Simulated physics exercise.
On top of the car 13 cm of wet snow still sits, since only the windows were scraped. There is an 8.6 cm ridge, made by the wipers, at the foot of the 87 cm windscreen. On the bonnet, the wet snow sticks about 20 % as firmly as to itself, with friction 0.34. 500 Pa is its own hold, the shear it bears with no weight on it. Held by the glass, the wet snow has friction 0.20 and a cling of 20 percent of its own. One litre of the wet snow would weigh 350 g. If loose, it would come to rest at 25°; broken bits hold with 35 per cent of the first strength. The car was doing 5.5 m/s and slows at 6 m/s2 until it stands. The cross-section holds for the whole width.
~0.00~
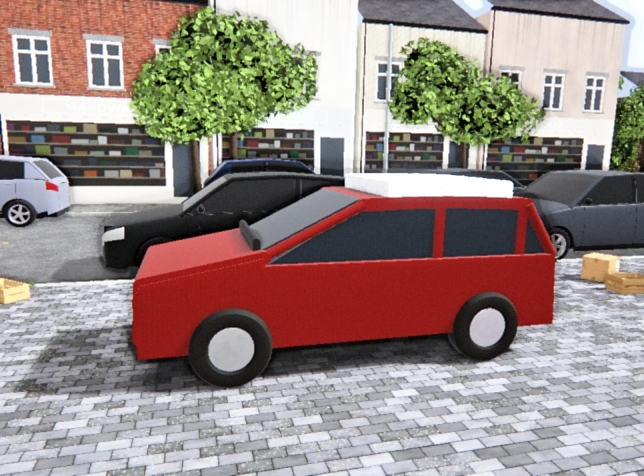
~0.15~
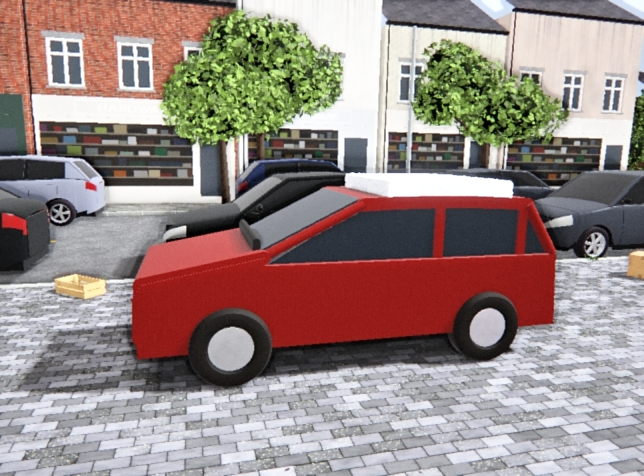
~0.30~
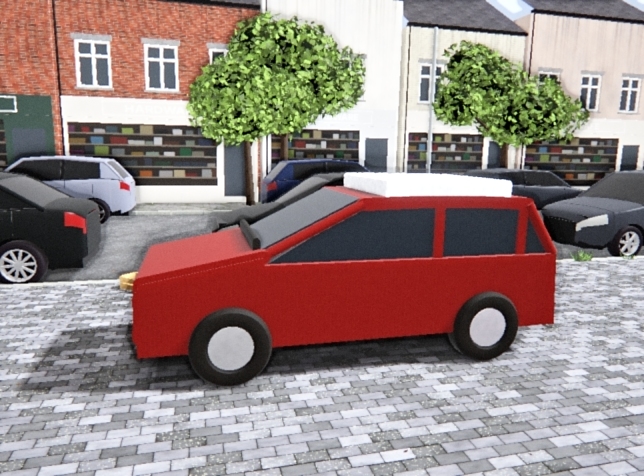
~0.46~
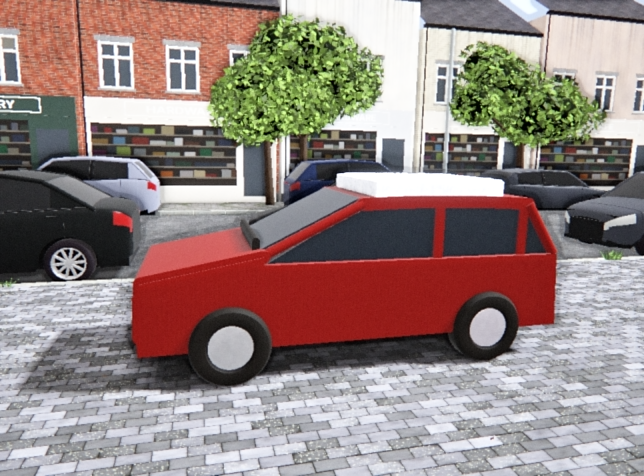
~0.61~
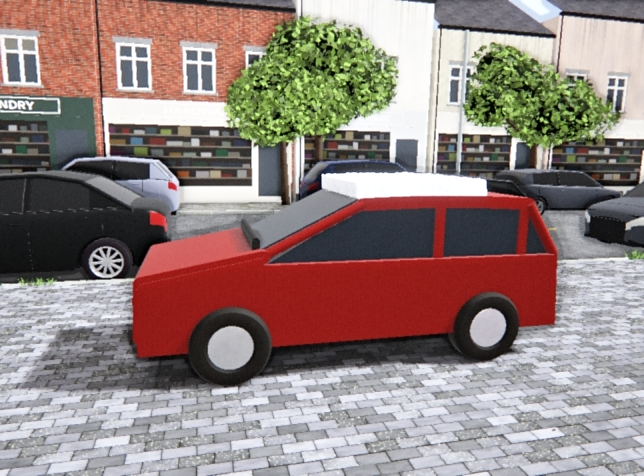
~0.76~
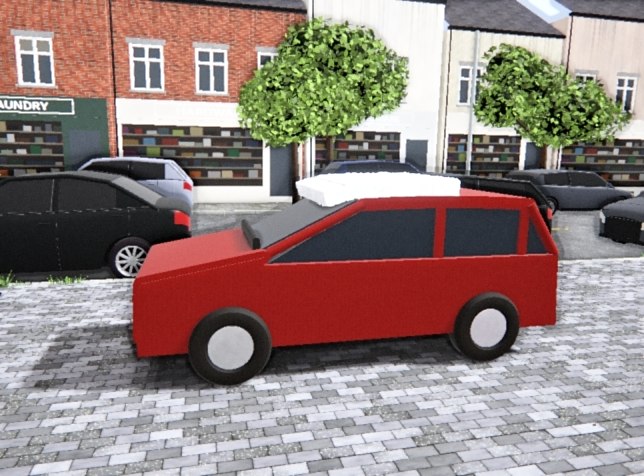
The clip shows a red car travelling left along a paved street past parked cars and shopfronts, slowing as the white slab of snow on its roof slides forward, its front edge passing over the top of the windscreen and cracking.
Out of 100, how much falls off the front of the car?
About 68 out of 100.
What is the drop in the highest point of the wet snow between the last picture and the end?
Measured change: About 40 cm.
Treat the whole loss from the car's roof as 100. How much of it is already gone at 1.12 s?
Close to 100 percent.
After 1.12 s, none of the snow is on the roof, 70 % on the glass, 30 % on the bonnet and none has gone off the nose.
After 1.55 s, none of the snow is on the roof, 9 % on the glass, 84 % on the bonnet and 7 % has gone off the nose.
After 1.99 s, none of the snow is on the roof, 9 % on the glass, 32 % on the bonnet and 58 % has gone off the nose.
After 2.42 s, none of the snow is on the roof, 9 % on the glass, 22 % on the bonnet and 68 % has gone off the nose.
After 2.60 s, at the end, none of the snow is on the roof, 9 % on the glass, 22 % on the bonnet and 68 % has gone off the nose.
